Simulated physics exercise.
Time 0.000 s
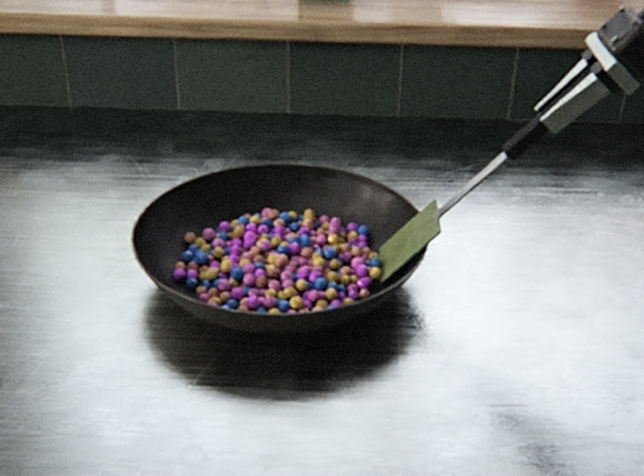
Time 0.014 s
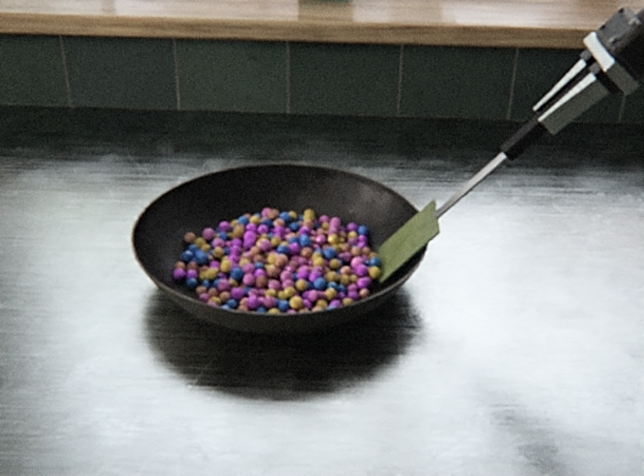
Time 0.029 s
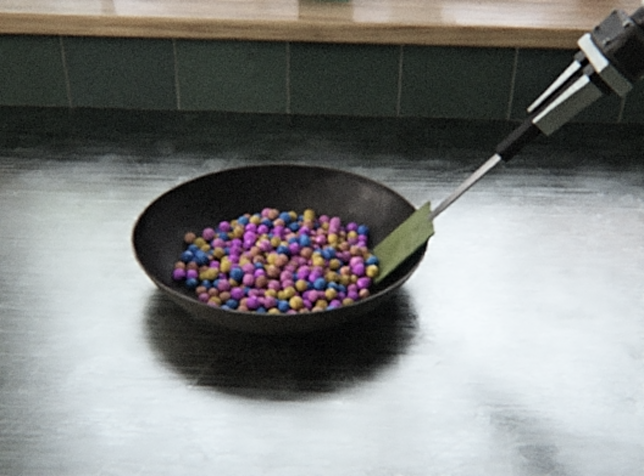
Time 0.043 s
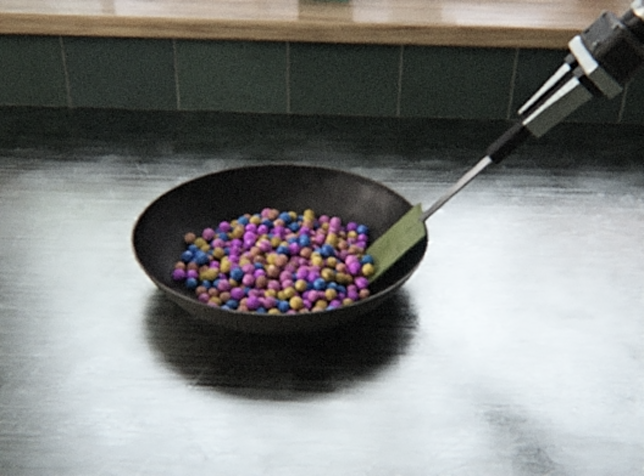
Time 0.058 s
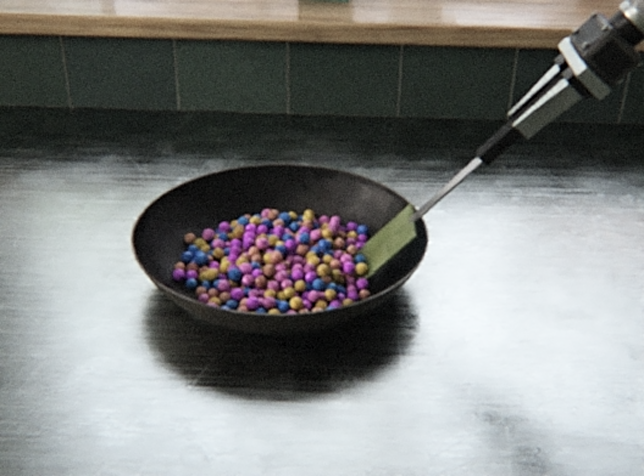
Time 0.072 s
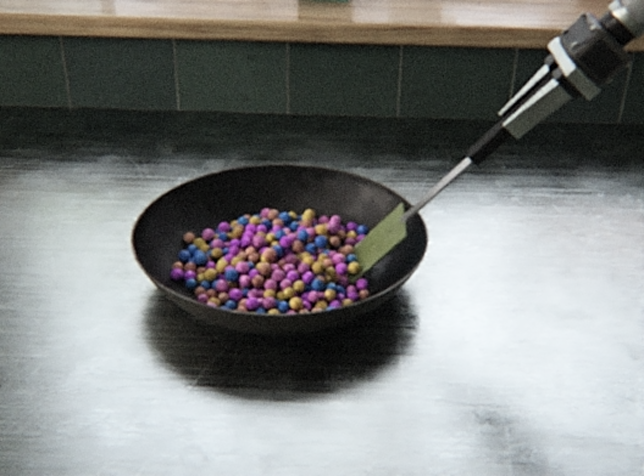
To begin with, a robot arm holds a green turner against the right inner side of a dark frying pan heaped with colourful round sweets. The turner then slides slowly a short way left, nudging the nearest sweets slightly inward, while the pan stays still on the table.
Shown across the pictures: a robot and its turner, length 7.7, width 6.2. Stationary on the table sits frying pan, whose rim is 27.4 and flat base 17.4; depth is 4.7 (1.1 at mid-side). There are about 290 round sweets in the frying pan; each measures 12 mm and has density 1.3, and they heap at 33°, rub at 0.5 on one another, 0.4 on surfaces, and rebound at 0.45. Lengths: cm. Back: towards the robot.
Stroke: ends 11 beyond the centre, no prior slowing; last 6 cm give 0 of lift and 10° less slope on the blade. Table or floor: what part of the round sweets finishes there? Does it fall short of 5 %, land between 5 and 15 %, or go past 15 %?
It lands between 5 and 15 %.
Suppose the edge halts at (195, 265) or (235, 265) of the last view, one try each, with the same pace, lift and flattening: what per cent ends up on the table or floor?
Respectively about 0 and 0 percent end on the table or floor.
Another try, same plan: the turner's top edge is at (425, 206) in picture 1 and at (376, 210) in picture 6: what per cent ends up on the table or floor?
About 15 per cent.
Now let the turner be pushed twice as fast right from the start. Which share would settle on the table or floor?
Then about 25 per cent.
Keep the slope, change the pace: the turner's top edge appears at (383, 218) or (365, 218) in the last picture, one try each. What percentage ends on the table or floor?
I'd estimate close to 20 and 25 in a hundred.
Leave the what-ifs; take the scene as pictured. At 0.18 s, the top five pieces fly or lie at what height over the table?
I'd put them at about 3 centimetres above the table.
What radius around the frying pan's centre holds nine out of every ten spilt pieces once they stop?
Some 25 cm.
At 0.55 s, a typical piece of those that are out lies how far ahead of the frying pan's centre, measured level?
It sits close to 18 cm ahead of the middle.
After 0.18 s, sloping 49°, highest piece 3 above the table; 287 in the frying pan.
After 0.29 s, sloping 46°, highest piece 5 above the table; 287 in the frying pan.
After 0.55 s, sloping 39°, highest piece 6 above the table; 265 in the frying pan, 21 on the table or floor, 1 on the blade or in flight.
After 1.60 s, sloping 39°, highest piece 6 above the table; 265 in the frying pan, 22 on the table or floor.
In the end, 265 in the frying pan, 22 on the table or floor. That is 8 % on the table or floor.
